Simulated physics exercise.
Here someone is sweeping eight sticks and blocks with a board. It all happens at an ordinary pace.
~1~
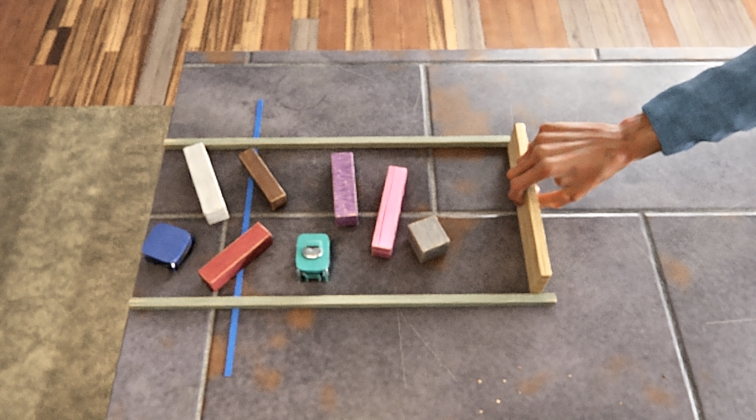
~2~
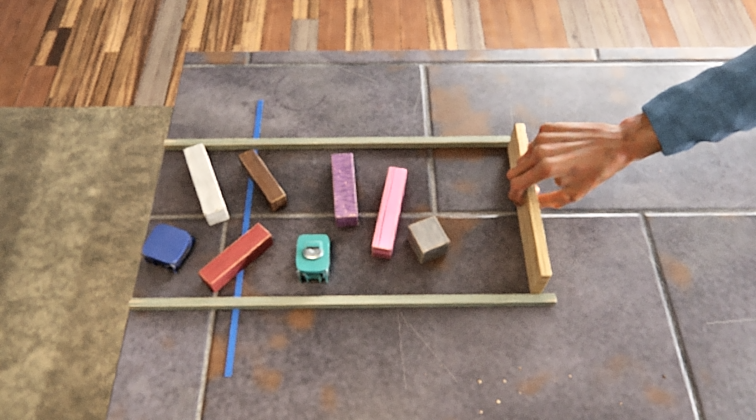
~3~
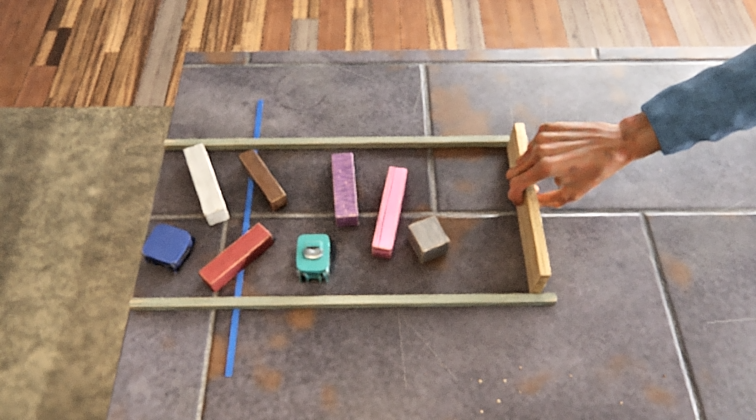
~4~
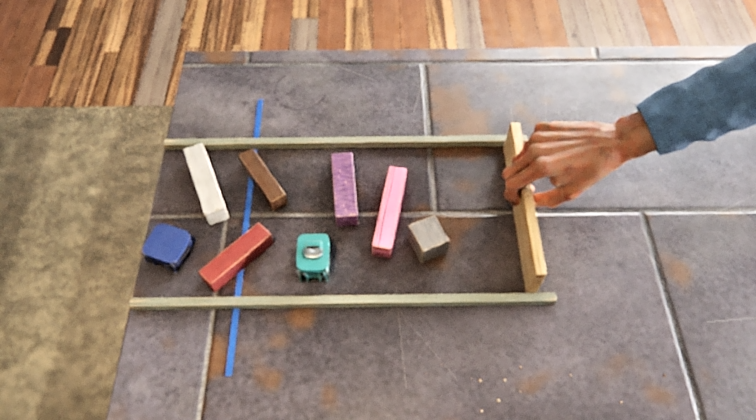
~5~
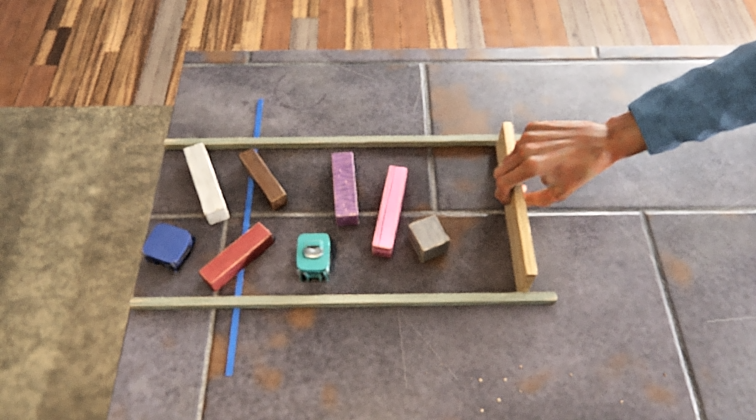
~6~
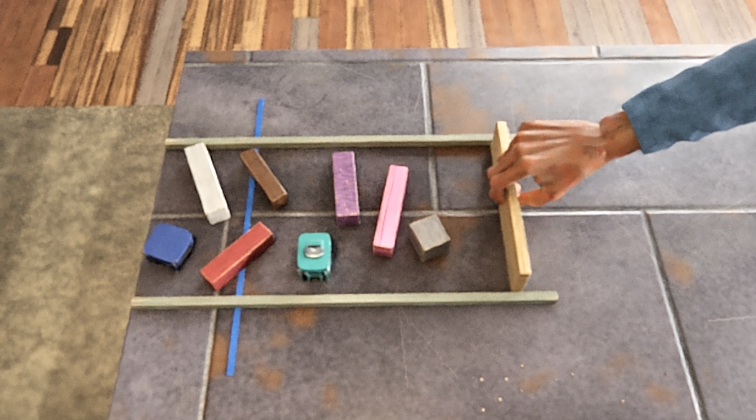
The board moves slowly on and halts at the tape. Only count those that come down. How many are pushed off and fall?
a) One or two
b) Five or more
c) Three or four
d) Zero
Answer: D.
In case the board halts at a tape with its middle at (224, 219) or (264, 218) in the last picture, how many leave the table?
First try 2, second try 0.
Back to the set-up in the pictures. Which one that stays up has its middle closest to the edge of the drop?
That's the blue case.
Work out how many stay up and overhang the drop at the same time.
Result: 2.
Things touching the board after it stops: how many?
3 in contact.
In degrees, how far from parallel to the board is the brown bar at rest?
Roughly 25° out of line.
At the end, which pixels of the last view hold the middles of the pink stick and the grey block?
The pink stick finishes at (220, 205); the grey block finishes at (228, 240).
Soon after, none off yet; blue case at rest near (171, 247); white bar at rest near (207, 183); red bar at rest near (238, 256).
After that, none off yet; blue case at rest near (171, 247); white bar moving near (196, 184); red bar displaced a little near (211, 249).
In the end, the number that fall off is zero.
